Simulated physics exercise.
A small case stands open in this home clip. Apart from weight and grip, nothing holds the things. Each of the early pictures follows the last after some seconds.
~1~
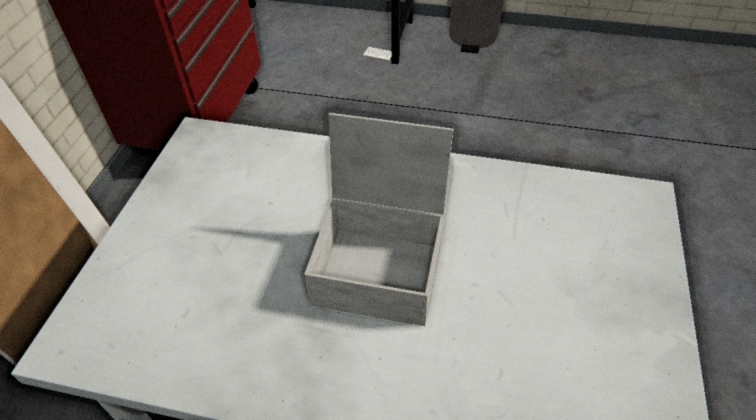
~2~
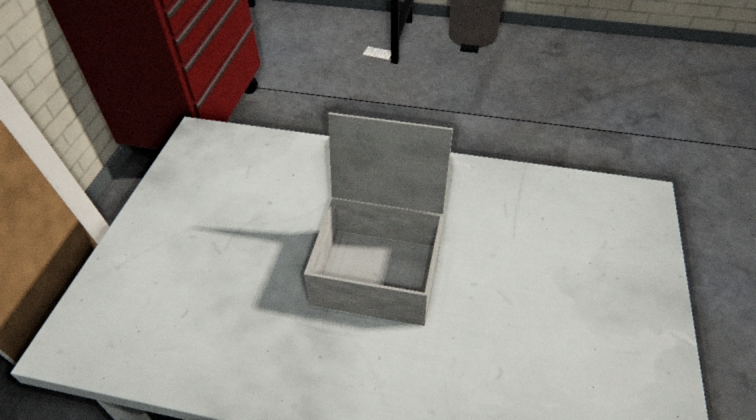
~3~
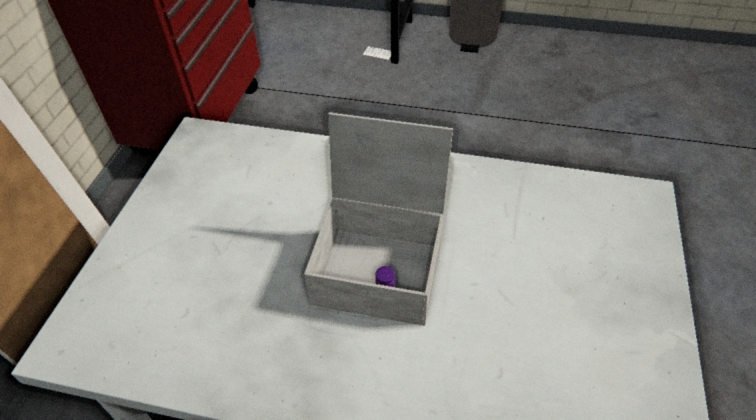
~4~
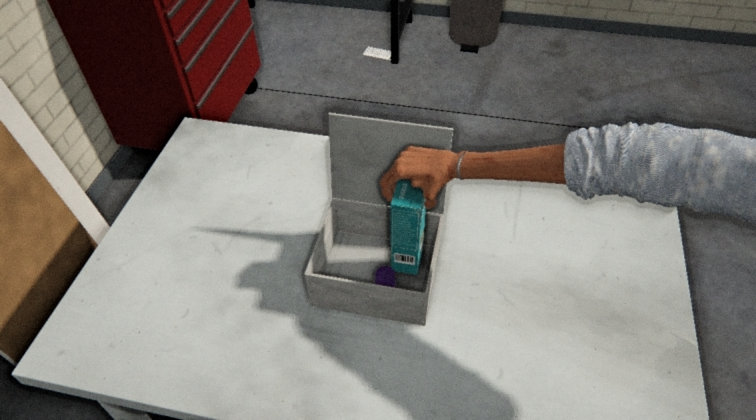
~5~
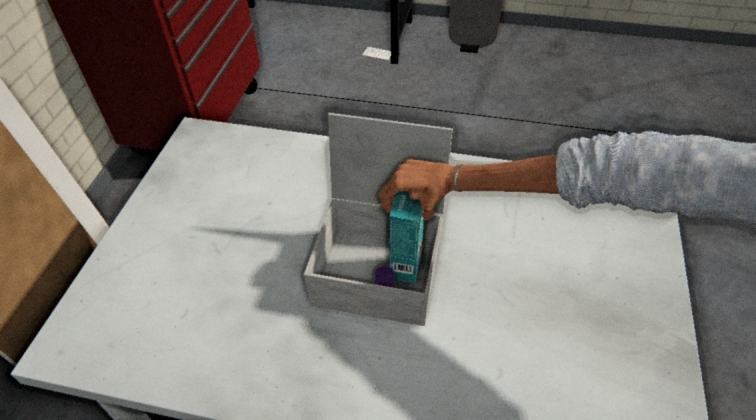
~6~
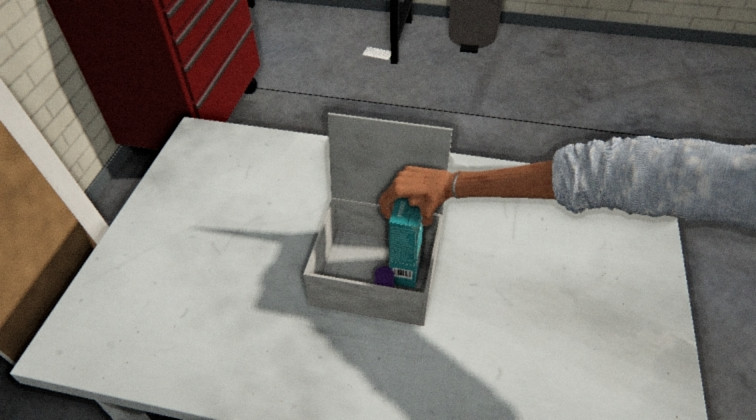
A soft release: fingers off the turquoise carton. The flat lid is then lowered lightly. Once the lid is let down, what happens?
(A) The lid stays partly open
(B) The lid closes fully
A, the lid stays partly open.
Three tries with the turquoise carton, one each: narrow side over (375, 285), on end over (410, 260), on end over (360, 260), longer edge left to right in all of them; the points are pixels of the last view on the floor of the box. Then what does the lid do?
With the first placement the lid ends up closed; with the second, it remains open; with the third, it remains open.
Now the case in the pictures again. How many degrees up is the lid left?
Roughly 65°.
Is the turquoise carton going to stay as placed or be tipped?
Once everything settles, it keeps its original angle.
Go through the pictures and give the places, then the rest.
In the first frame, the last thing is not in view yet.
In the second frame, the last thing is not in view yet.
In the third frame, the last thing is not in view yet.
In the fourth frame, coming down; turquoise carton (408, 227).
In the fifth frame, coming down; turquoise carton (407, 238).
In the sixth frame, put in, still held; turquoise carton (406, 243).
Then, 1.20 s past the last view, lid starting down.
Then, 1.60 s past the last view, lid 65° above the rim.
Finally, lid 64° above the rim; both still in place. Final places as the last picture's camera would see them, turquoise carton near (406, 243).
